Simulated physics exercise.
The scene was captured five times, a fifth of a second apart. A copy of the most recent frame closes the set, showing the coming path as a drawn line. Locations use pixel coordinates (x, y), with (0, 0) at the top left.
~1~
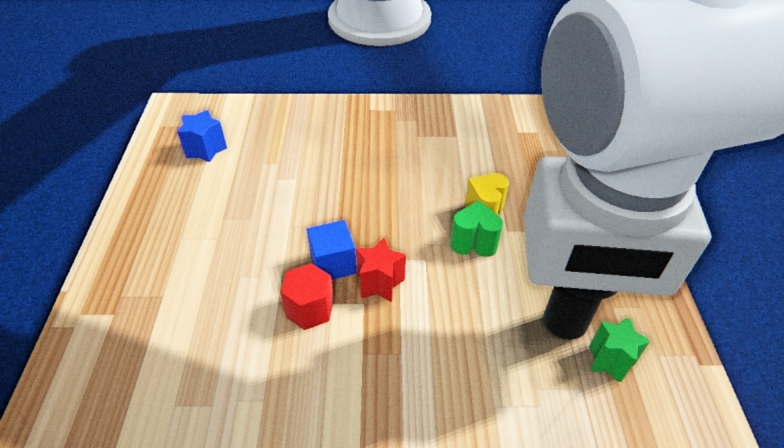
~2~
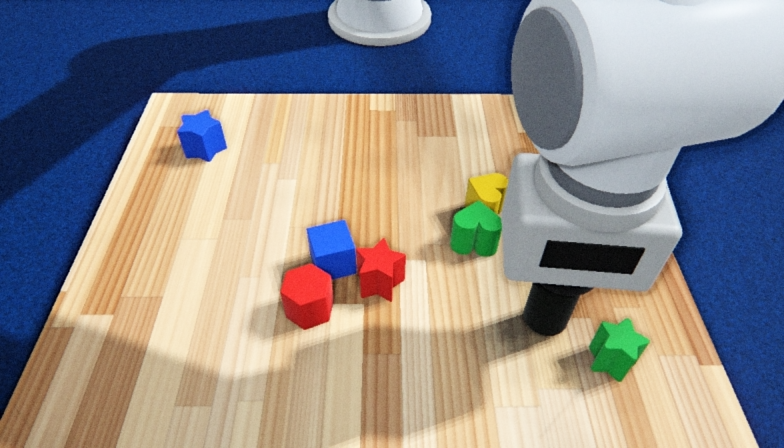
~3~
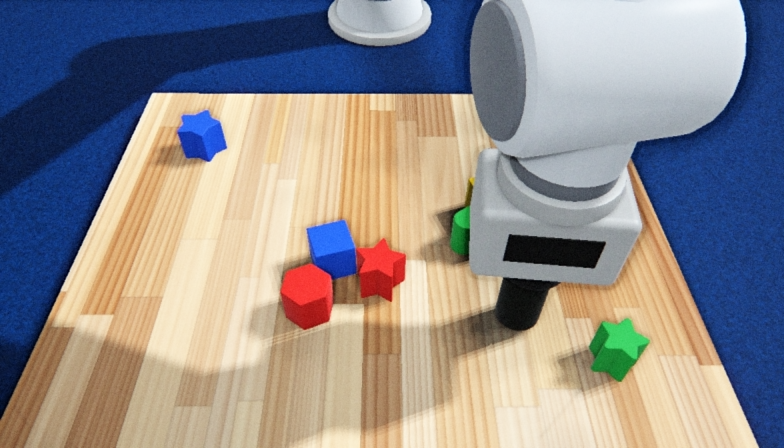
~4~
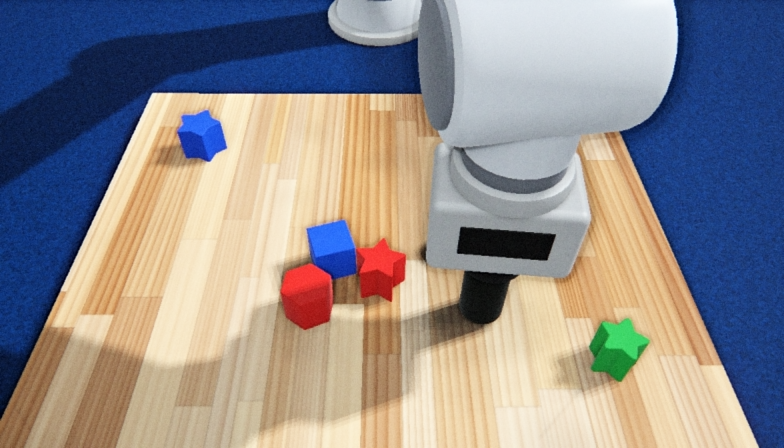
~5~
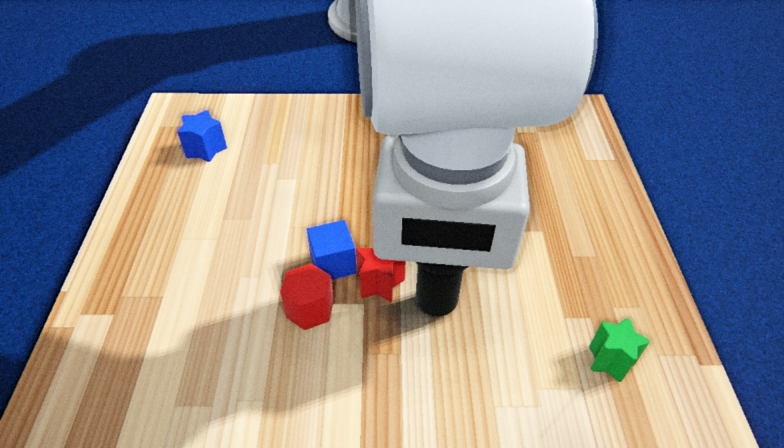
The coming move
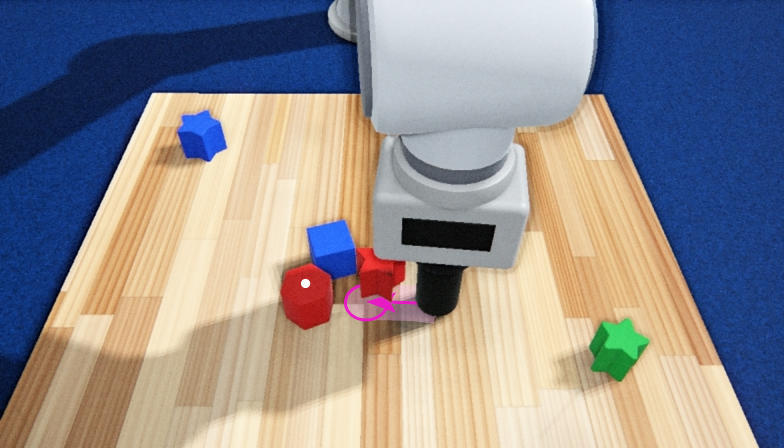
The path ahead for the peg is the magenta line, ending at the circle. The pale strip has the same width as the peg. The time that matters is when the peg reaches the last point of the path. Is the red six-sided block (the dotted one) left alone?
The answer is yes.
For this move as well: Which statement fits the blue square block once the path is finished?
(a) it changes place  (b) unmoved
a
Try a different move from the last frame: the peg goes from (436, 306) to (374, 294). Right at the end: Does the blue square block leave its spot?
Yes, that is what happens.
Path on the board, from (436, 306) over (401, 302) to (367, 302); the dot is on the red six-sided block.
The first path, step by step. Halfway along, peg at (401, 296); red star at (373, 255), turned 15° clockwise.
At the end, peg at (366, 295); red six-sided block in place; blue square block at (321, 231); red star at (359, 246), turned 50° clockwise.
